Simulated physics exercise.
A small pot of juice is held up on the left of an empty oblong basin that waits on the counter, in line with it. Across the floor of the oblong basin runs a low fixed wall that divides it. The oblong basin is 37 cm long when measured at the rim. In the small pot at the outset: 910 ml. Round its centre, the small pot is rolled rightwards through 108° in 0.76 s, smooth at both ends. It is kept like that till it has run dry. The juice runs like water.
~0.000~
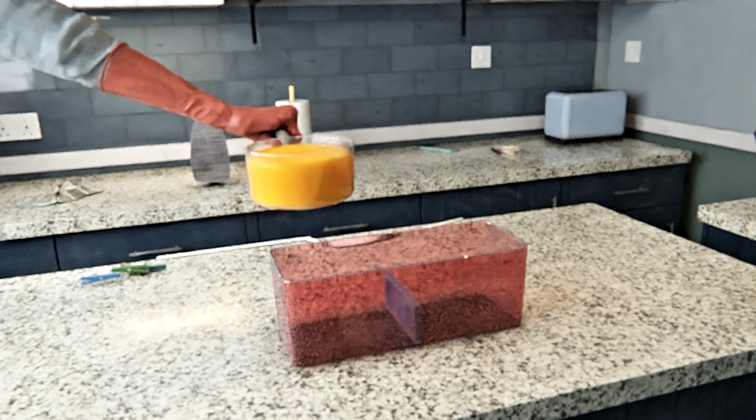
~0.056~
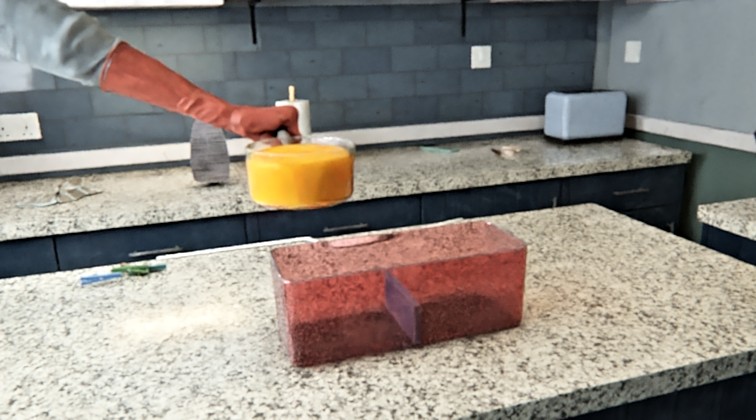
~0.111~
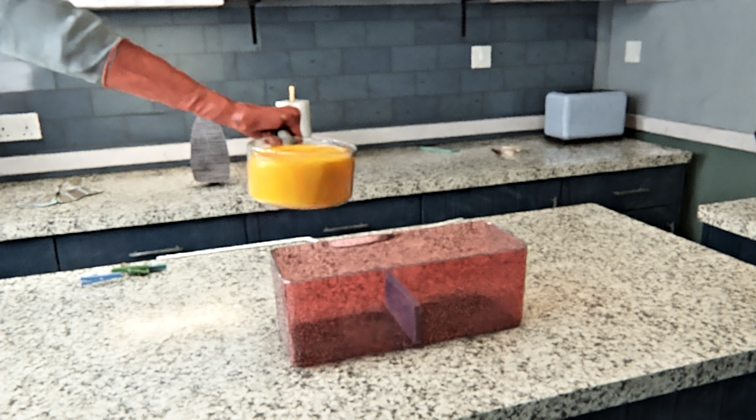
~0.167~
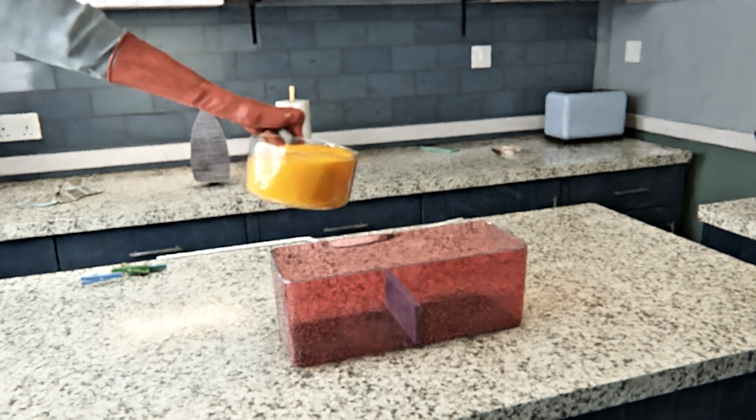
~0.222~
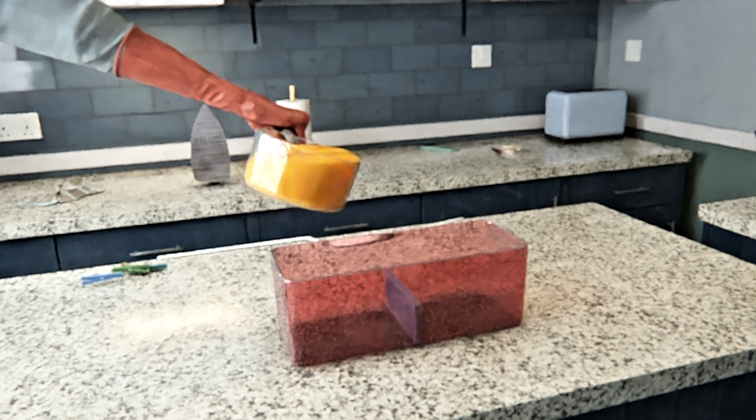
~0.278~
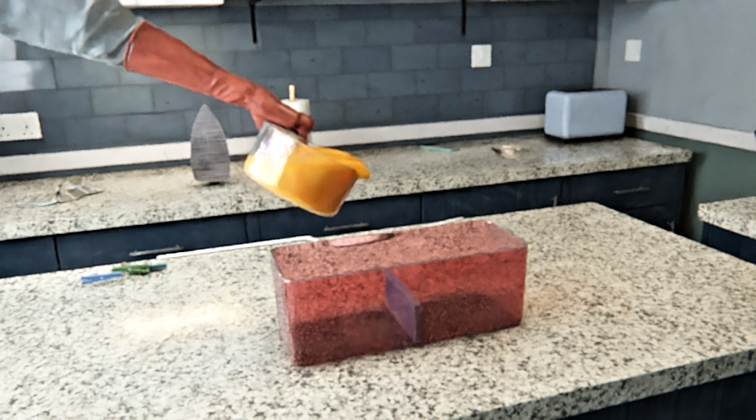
A small clear pot of orange juice, held by a gloved hand above a reddish oblong basin on a speckled counter, stayed nearly level at first, then tilted steadily to the right.
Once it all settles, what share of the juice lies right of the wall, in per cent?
37 %.
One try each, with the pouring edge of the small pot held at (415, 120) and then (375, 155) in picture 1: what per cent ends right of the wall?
About 95 %, then about 65 %.
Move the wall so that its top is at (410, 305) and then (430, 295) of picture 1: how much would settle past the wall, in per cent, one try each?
30 in a hundred, followed by 10 in a hundred.
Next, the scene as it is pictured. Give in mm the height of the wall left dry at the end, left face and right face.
Left: Roughly 38 mm; right: Roughly 46 mm.
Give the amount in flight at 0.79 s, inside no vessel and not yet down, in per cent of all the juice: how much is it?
Around 5 per cent of the liquid is in flight.
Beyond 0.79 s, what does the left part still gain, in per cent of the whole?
Around 6 per cent.
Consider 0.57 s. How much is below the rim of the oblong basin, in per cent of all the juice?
I'd estimate some 40 percent of the liquid.
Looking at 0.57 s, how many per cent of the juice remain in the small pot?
Close to 24 percent of the liquid remains at that time.
Then, 0.57 s in, the tilt is 93° and 24 per cent is still to pour, 16 is left of the wall and 24 right of it.
Then, 0.79 s in, the tilt is 108° and 4 per cent is still to pour, 54 is left of the wall and 37 right of it.
Then, 1.01 s in, the tilt is 108° and 0 per cent is still to pour, 60 is left of the wall and 37 right of it.
Then, 1.26 s in, the tilt is 108° and 0 per cent is still to pour, 61 is left of the wall and 37 right of it.
Finally, 61 per cent lies left of the wall, 37 right of it and 2 outside.
